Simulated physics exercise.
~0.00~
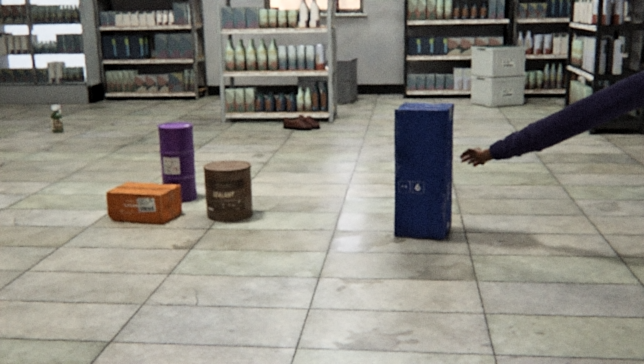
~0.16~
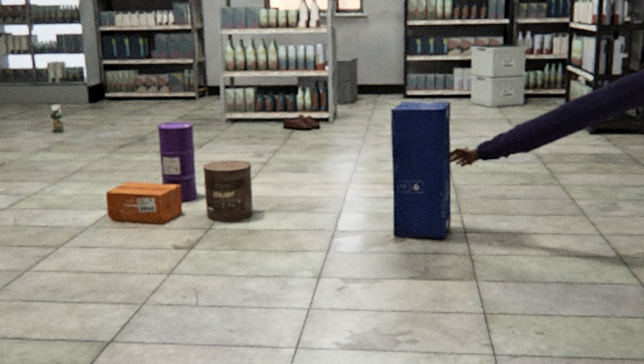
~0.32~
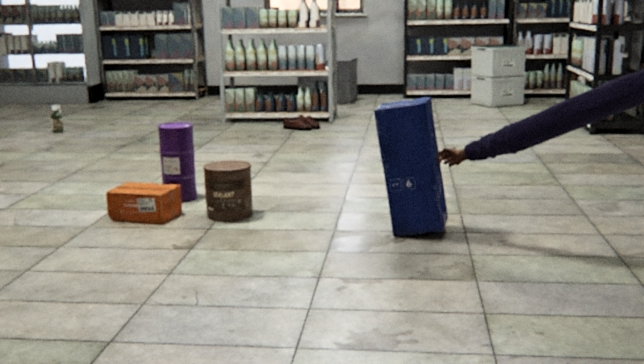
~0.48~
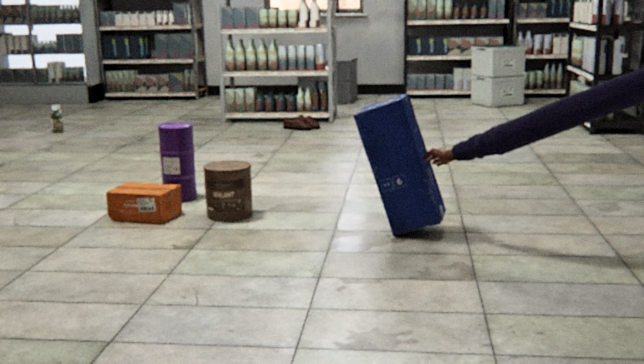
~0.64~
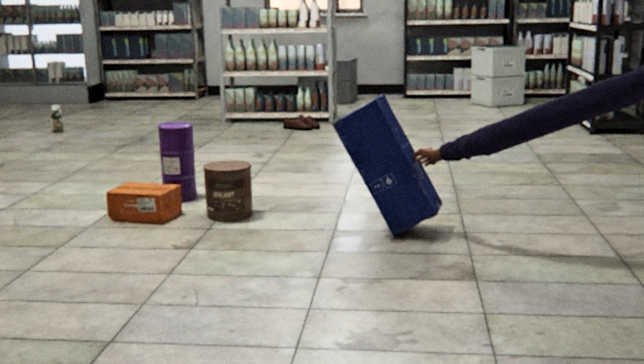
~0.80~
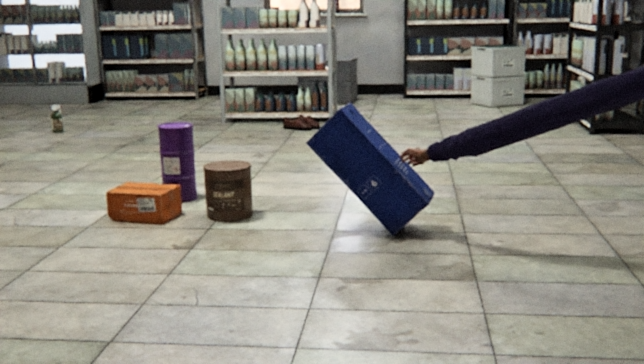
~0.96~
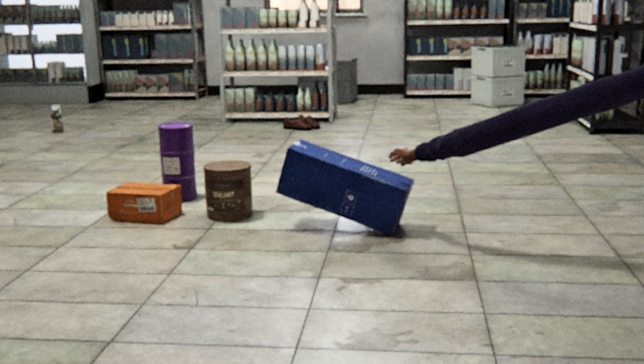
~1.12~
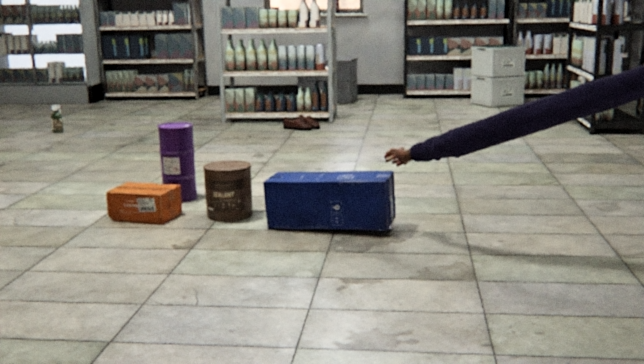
A store or stockroom with a pale tiled floor and stocked shelves along the back is seen from a fixed, slightly raised viewpoint. On the left stand a purple canister, an orange parcel and a brown pail, while a tall blue box stands upright right of centre. A dark-sleeved arm reaches in from the right, and its hand meets the upper part of the box and pushes it left. The box leans further and further on its lower edge, then drops away from the hand. It ends lying on its side close to the brown pail, with the other three things unmoved.
